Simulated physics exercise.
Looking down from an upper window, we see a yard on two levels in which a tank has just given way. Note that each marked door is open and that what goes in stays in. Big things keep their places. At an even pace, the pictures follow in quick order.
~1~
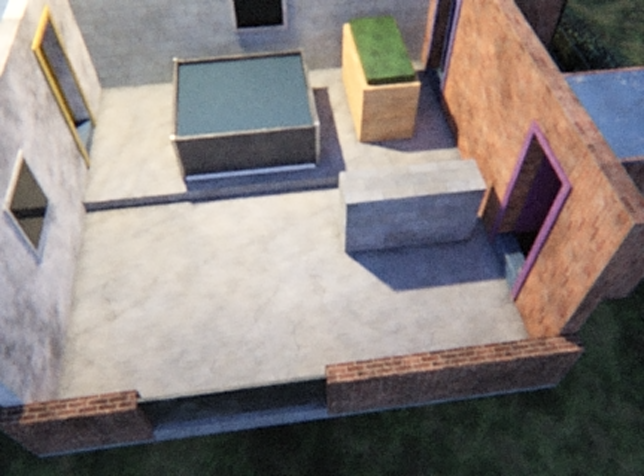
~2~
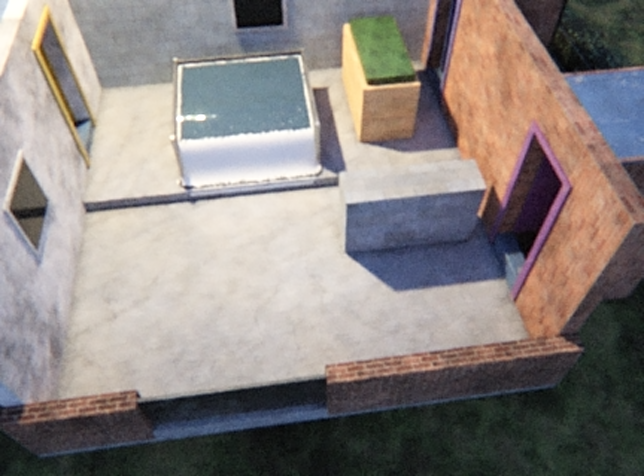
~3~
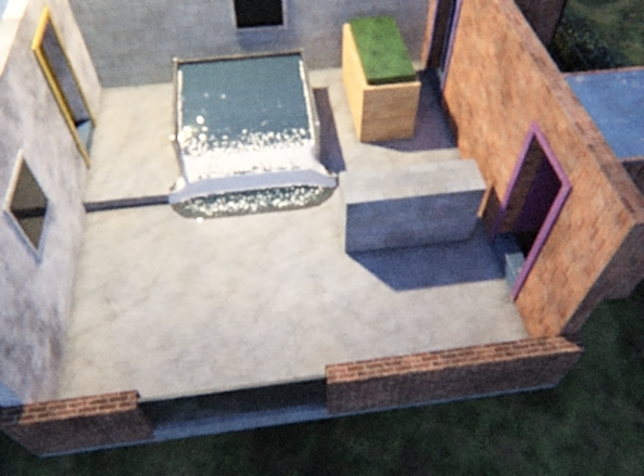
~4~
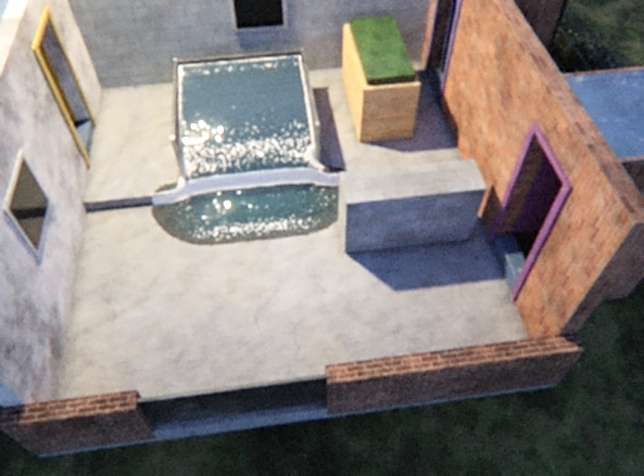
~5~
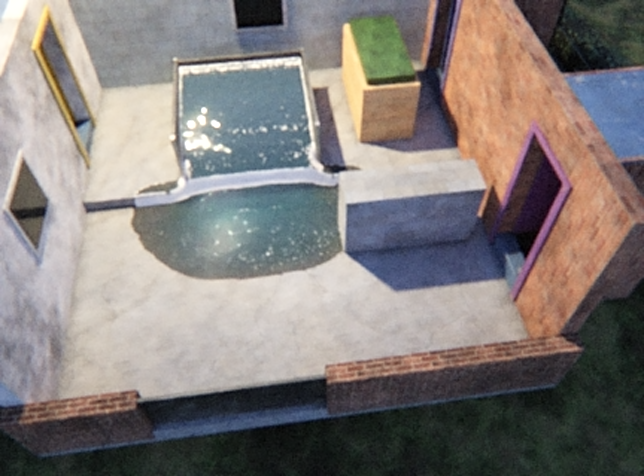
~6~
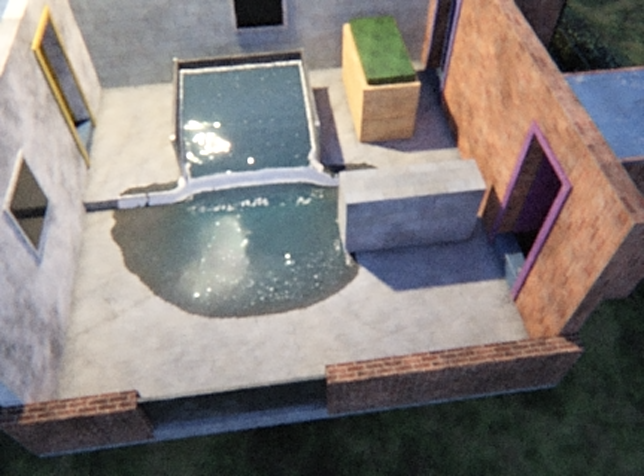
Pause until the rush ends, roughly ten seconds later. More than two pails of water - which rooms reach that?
The yellow door falls short; the purple door falls short; the blue door falls short.
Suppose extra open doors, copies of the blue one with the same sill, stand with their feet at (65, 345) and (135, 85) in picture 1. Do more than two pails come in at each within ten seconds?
Going through them as given, the first one tops the limit and the second one remains within the limit.
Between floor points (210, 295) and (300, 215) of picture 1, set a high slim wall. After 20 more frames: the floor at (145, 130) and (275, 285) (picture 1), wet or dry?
First spot parched, second spot submerged.
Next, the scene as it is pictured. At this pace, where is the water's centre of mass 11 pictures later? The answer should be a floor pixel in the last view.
Around pixel (257, 261) of the last picture.
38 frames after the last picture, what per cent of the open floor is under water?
I'd say 80 per cent.
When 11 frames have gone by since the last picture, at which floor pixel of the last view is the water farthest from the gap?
The farthest wet point should be near (536, 362).
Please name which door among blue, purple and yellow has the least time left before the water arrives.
The one in purple.
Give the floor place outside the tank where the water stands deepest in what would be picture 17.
At about (68, 424).
A moment on, water covers 50 % of the floor; the yellow door not reached, the purple door not reached, the blue door not reached.
Next, water covers 55 % of the floor; the yellow door not reached, the purple door not reached, the blue door not reached.
Then, water covers 60 % of the floor; the yellow door not reached, the purple door wet at the sill, nothing in, the blue door not reached.
Later, water covers 80 % of the floor; the yellow door wet at the sill, nothing in, the purple door wet at the sill, nothing in, the blue door not reached.
In the end, water covers 75 % of the floor; the yellow door wet at the sill, nothing in, the purple door wet at the sill, nothing in, the blue door wet at the sill, nothing in.
